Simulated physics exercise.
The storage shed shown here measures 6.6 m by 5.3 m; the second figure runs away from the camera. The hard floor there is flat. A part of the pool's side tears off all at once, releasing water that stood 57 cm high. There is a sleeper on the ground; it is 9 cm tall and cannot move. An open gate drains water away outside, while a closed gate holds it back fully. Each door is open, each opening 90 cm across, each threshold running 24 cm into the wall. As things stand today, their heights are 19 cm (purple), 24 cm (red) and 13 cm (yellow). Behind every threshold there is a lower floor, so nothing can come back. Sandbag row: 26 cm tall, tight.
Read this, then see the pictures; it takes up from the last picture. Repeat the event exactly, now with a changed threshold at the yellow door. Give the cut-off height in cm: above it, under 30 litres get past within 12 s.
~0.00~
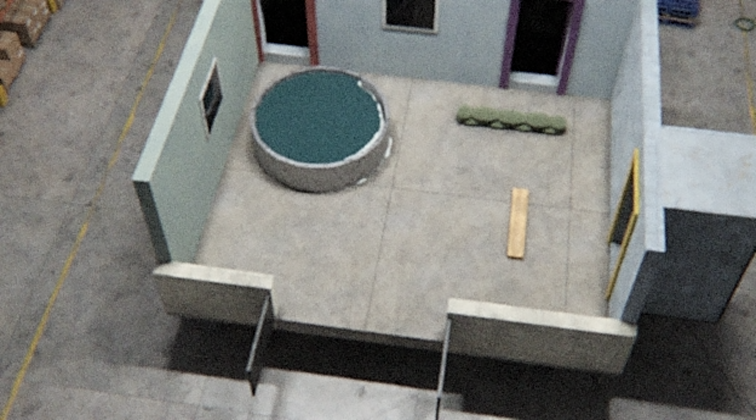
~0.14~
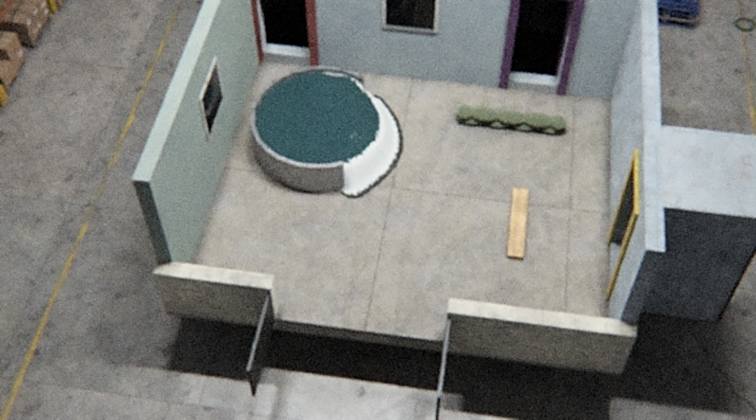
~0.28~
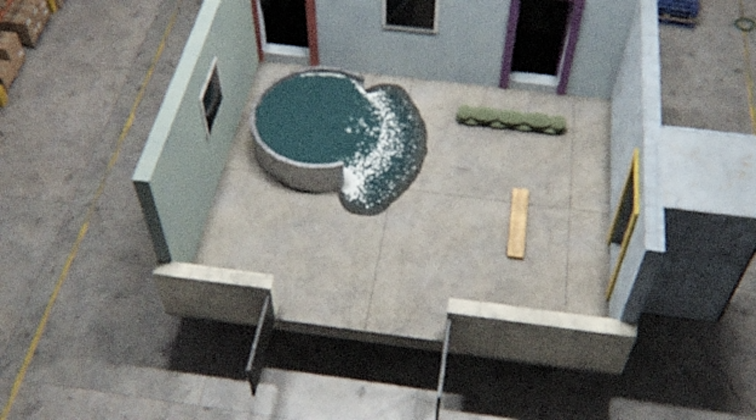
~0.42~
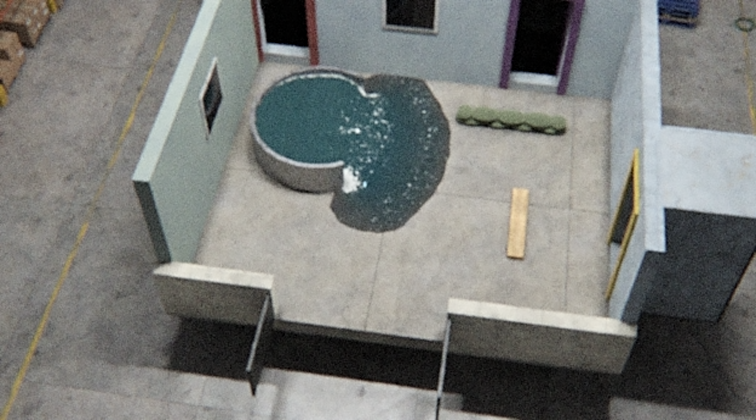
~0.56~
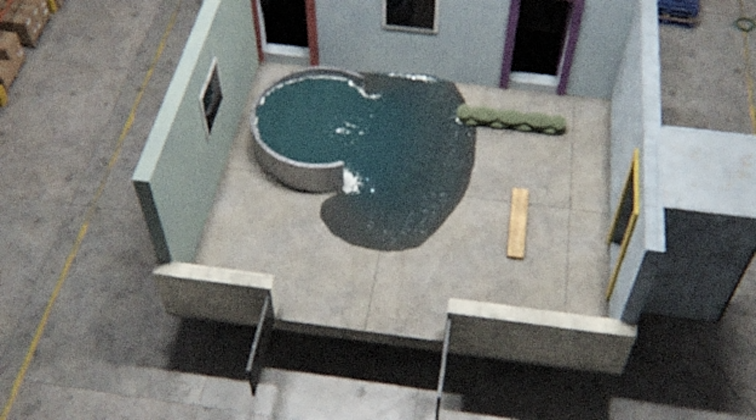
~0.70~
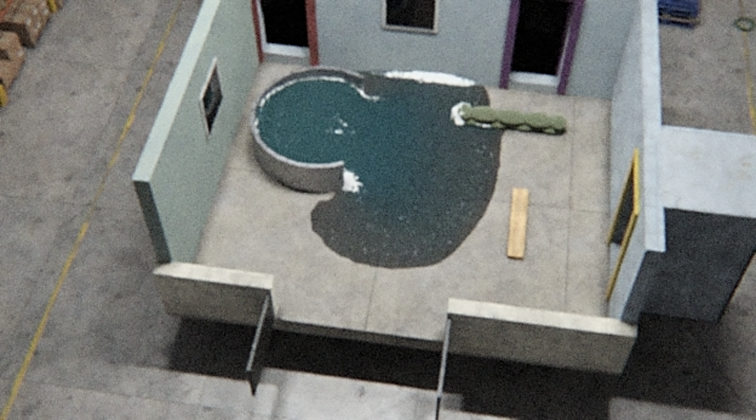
The cut-off is roughly 10.5 cm.
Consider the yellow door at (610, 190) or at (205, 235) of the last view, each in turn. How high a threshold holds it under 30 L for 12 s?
You'd want roughly 19 cm there first, then roughly 6.5 cm.
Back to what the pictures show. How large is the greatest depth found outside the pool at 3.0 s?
Around 30 centimetres.
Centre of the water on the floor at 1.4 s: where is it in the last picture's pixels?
The balance point sits at roughly (384, 149).
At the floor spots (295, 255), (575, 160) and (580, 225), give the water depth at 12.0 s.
About 8, 4 and 5 cm respectively.
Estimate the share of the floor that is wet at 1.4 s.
Roughly 50 percent of the floor.
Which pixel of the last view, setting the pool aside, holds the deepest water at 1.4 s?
At about pixel (453, 120).
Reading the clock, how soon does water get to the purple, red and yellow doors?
Purple door 1.0 seconds, red door 3.4 seconds, yellow door 2.2 seconds.
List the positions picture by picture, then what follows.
The first picture shows still water, 57 cm deep, in the pool at (320, 118); the yellow door at (622, 231) is dry.
In the second picture, the gap is at (385, 139), the front 0.3 m out at (356, 195); the back of the pool holds 57 cm.
In the third picture, water pours out at (385, 141) and has run 0.7 m, to (374, 212); about 9 cm deep outside, 57 cm at the back.
In the fourth picture, the gap is at (385, 143), the front 1.2 m out at (414, 78); the back of the pool holds 57 cm.
In the fifth picture, the gap is at (385, 143), the front 1.6 m out at (421, 238); the back of the pool holds 55 cm.
In the sixth picture, water pours out at (385, 143) and has run 2.1 m, to (437, 258); about 5 cm deep outside, 50 cm at the back; the yellow door at (622, 231), 4.4 m from the gap, is still 2.3 m from the nearest water.
After 1.4 s water covers 50 % of the floor, deepest (27 cm) near (453, 120); it has not reached the yellow door.
After 3.0 s water covers 65 % of the floor, deepest (30 cm) near (605, 115); 14 cm at the yellow door, 0 litres in over its 13 cm threshold.
After 12.0 s water covers 95 % of the floor, deepest (10 cm) near (221, 179); 6 cm at the yellow door, 12 litres in over its 13 cm threshold.
At the yellow door as built, the water arrived by 2.2 s and peaked near 16 cm at 5.8 s.
Run again over the same 12 s with other heights there, 52 litres in over 8.5 cm, 20 litres over 11.5 cm. The limit of 30 litres is kept from about 10.5 cm up.
